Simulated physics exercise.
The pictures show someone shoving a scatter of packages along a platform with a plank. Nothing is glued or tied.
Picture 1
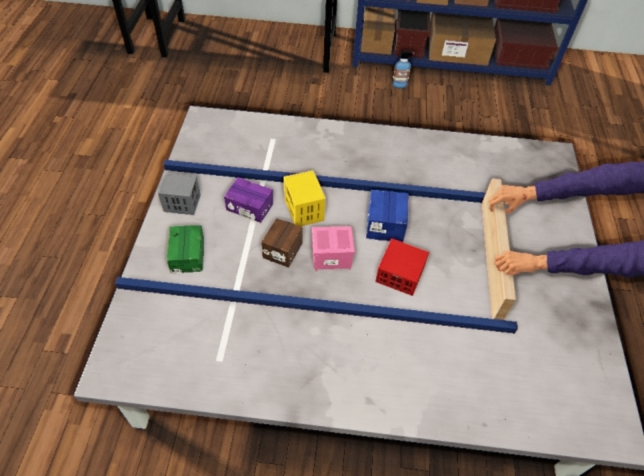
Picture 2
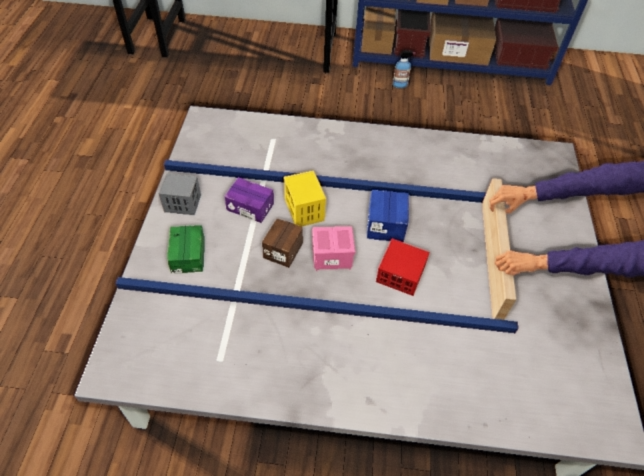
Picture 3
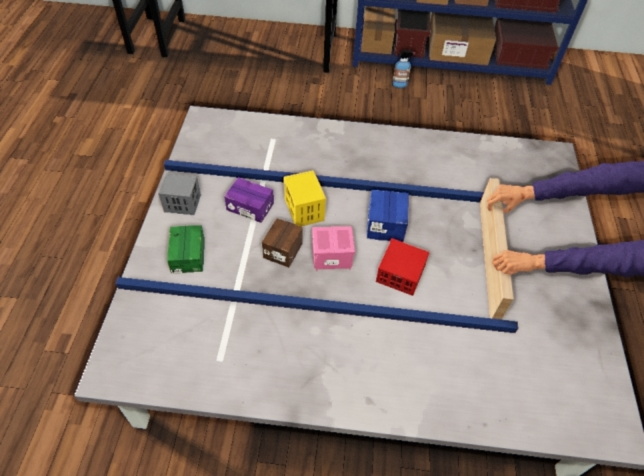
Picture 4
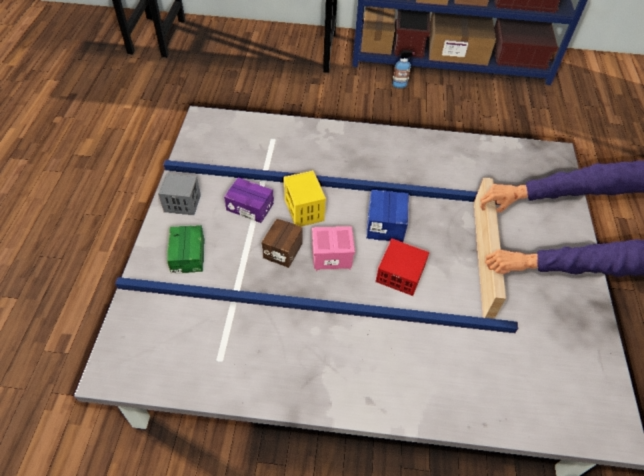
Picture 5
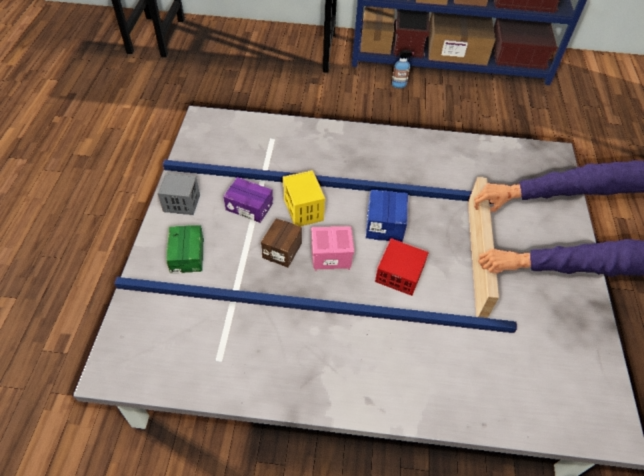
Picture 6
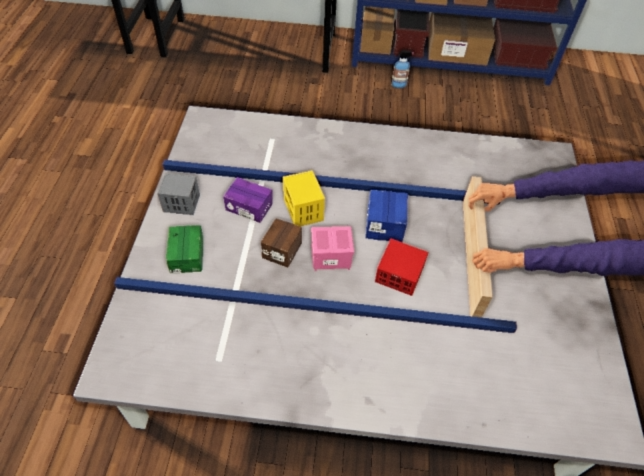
On a grey table between two blue rails, a pair of purple-sleeved arms slid a wooden plank slightly to the left, while the eight colourful crates and boxes scattered ahead of it stayed still.
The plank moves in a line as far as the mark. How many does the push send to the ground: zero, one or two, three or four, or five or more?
Outcome: The number that fall off is one or two.
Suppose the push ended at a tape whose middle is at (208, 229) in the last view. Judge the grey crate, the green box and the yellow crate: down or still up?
The grey crate tumbles off, the green box goes over, the yellow crate stays on.
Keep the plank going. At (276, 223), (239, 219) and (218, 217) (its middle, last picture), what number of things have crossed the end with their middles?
The counts: 0, 2 and 4.
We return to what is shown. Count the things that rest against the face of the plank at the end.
2 of them.
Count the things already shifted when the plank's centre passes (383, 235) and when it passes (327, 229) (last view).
The counts are 3 and 6.
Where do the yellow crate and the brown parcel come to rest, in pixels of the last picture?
The yellow crate stops around (206, 186); the brown parcel around (153, 232).
Soon after, none off yet; grey crate at rest near (179, 194); green box at rest near (185, 249); purple parcel at rest near (249, 200).
After that, none off yet; grey crate displaced a little near (173, 193); green box displaced a little near (162, 248); purple parcel displaced about its own width near (209, 199).
In the end, the number that fall off is one or two; gone, green box and grey crate.
